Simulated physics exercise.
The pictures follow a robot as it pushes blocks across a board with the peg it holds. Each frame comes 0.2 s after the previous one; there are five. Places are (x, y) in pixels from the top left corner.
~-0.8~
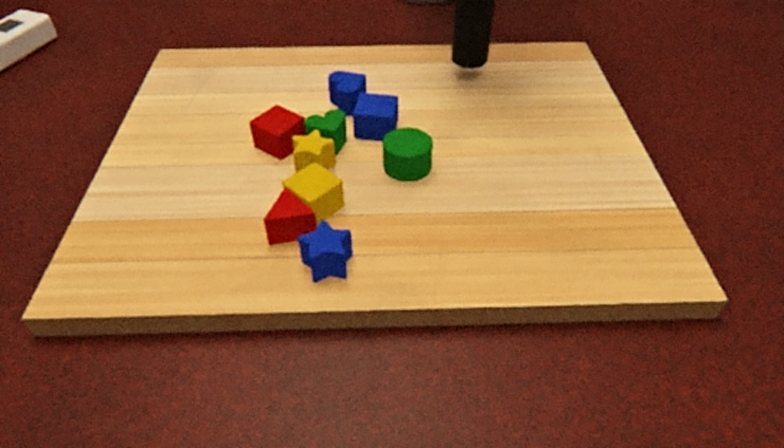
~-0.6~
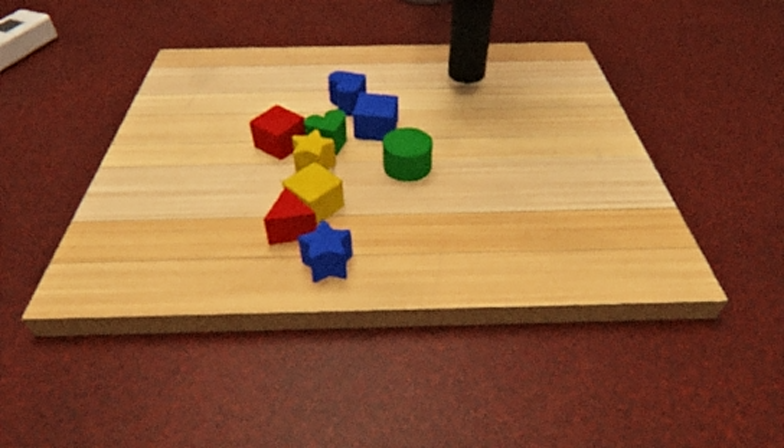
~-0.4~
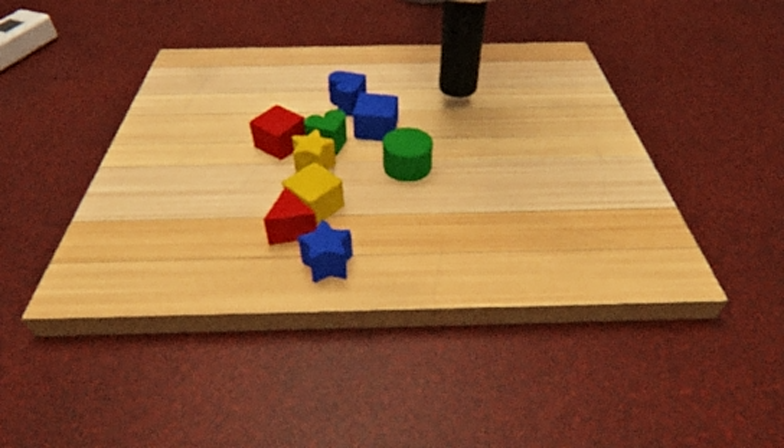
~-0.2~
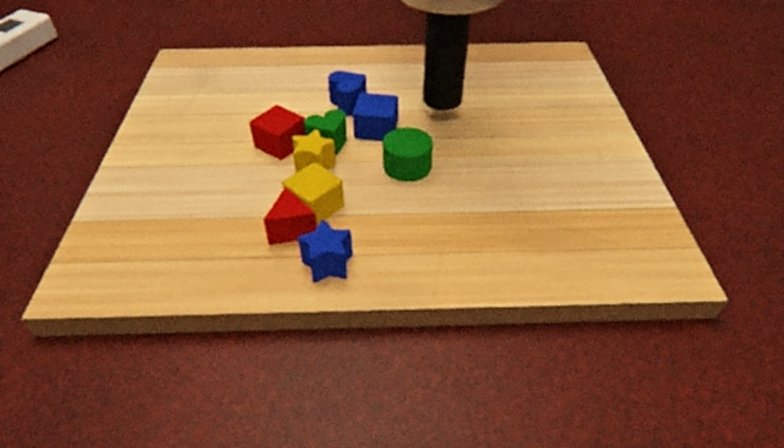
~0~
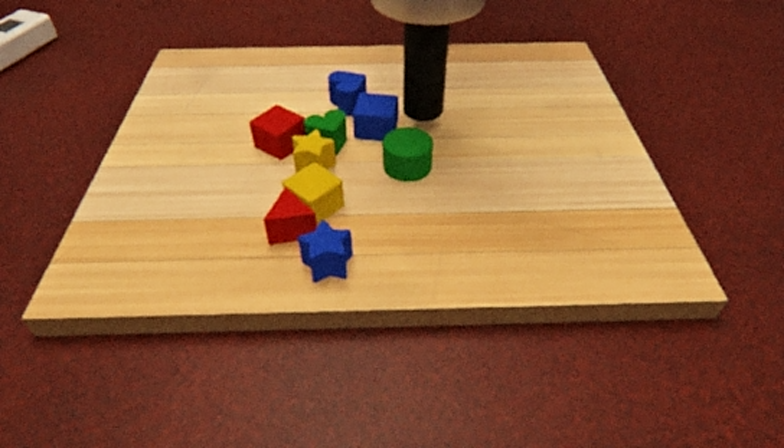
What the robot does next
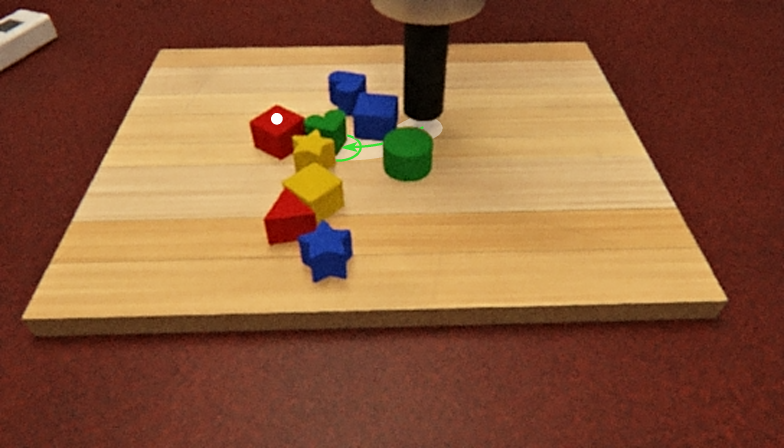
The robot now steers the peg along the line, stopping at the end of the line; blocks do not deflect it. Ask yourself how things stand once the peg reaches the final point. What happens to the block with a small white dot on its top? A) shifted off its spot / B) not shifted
A (shifted off its spot)
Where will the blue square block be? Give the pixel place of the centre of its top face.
Close to (328, 100).
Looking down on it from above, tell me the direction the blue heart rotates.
It is turned clockwise.
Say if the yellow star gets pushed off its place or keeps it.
It stays.
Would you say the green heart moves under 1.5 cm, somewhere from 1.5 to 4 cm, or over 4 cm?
Middling, 1.5 to 4 cm.
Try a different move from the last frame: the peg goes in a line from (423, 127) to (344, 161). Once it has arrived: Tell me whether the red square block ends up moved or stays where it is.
It is not moved.
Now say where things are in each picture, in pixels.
Lower end of the peg (469, 60), tops of blocks, red square block (277, 119), yellow star (311, 142), green heart (326, 119), blue heart (347, 79), blue square block (376, 104), green round block (408, 141), in the first picture.
Peg (466, 74), blocks as before, in the second picture.
Peg (458, 88), blocks as before, in the third picture.
Peg (442, 100), blocks as before, in the fourth picture.
Peg (423, 110), red square block (277, 119), yellow star (311, 142), green heart (326, 119), blue heart (347, 79), blue square block (376, 104), green round block (408, 141), in the fifth picture.
The drawn path runs from (423, 127) through (399, 139) and (371, 146) to (340, 147); the dot is on the red square block.
On the path given first. Halfway along, peg (385, 126); green heart (315, 119), turned 45° anticlockwise; blue square block (347, 106), turned 40° clockwise; green round block (406, 143).
At the end, peg (339, 130); red square block (258, 119); yellow star not moved; green heart (296, 119), turned 55° anticlockwise; blue heart (342, 75), turned 20° clockwise; blue square block (328, 100), turned 65° clockwise; green round block (406, 143).
